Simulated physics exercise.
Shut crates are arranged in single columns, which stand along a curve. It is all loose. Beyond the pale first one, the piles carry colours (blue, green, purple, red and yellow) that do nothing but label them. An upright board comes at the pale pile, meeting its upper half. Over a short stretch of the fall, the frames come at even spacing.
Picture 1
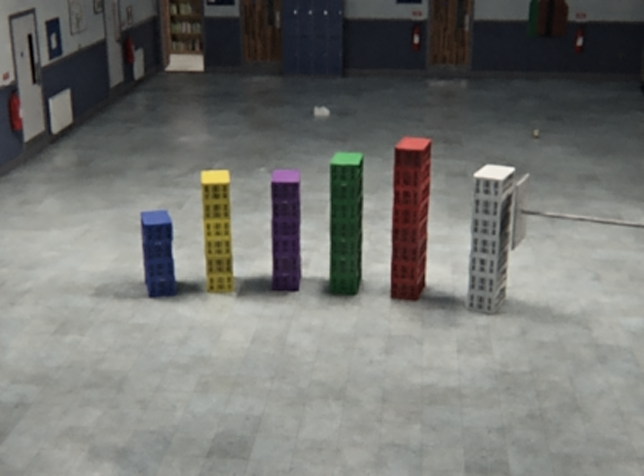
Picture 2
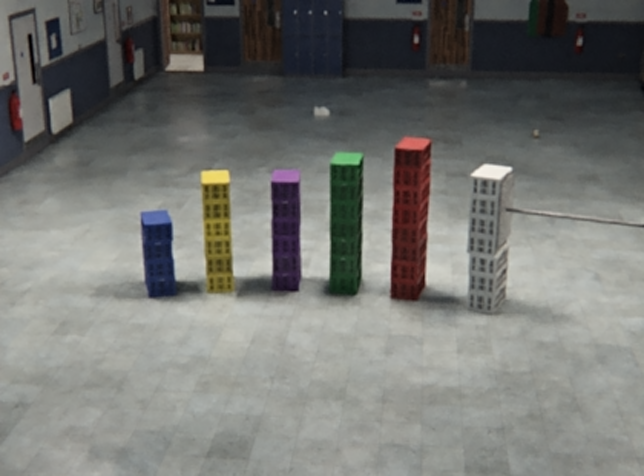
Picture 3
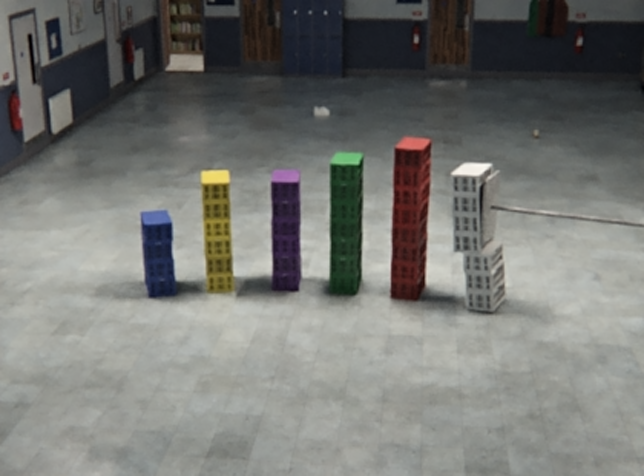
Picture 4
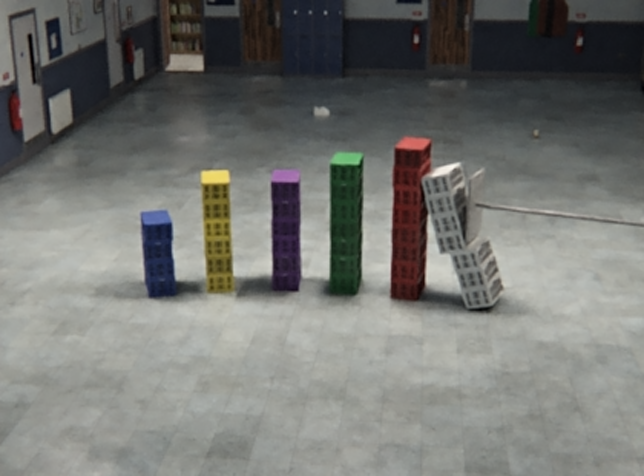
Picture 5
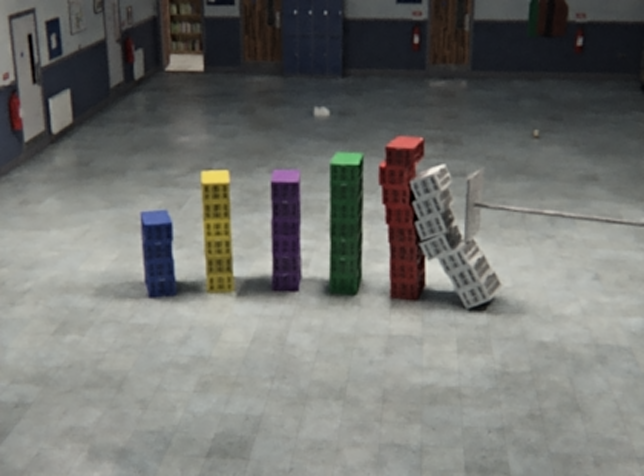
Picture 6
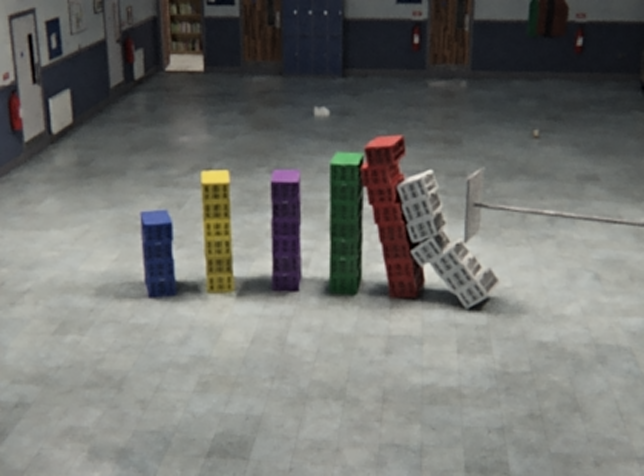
An upright board on a long rod pushes left into the upper half of a white column of crates, which buckles and leans against the red column. The board stops, and the red crates shift and tilt left toward the green column, while the purple, yellow and blue columns stay still.
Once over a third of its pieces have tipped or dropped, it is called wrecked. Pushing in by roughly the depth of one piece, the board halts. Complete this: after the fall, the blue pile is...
It is wrecked.
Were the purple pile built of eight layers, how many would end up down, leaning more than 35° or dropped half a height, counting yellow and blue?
The counts are yellow 5, blue 3.
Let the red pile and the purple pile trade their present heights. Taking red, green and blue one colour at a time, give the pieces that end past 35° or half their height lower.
Red: 5, green: 7, blue: 3.
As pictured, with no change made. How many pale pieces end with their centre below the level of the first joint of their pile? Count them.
Altogether it is 5.
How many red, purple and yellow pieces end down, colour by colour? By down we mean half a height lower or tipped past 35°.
Colour by colour, that's red at 7, purple at 5, and yellow at 6.
Just after the last frame, 7 of the pale pile down; none of the 4 blue crates down (4 of 31 in all colours); top blue crate unmoved; top red crate tilted clearly, about its own height lower.
A moment on, 7 of the pale pile down; none of the 4 blue crates down (15 of 31 in all colours); top blue crate unmoved; top red crate tilted well over, some four heights lower.
Further on, 7 of the pale pile down; 4 of the 4 blue crates down (28 of 31 in all colours); top blue crate on its side; top red crate upside down.
When it is over, 7 of the pale pile down; 4 of the 4 blue crates down (28 of 31 in all colours); top blue crate on its side; top red crate upside down. In pixels of the last frame, middles, top blue crate near (58, 292), top red crate near (178, 240).
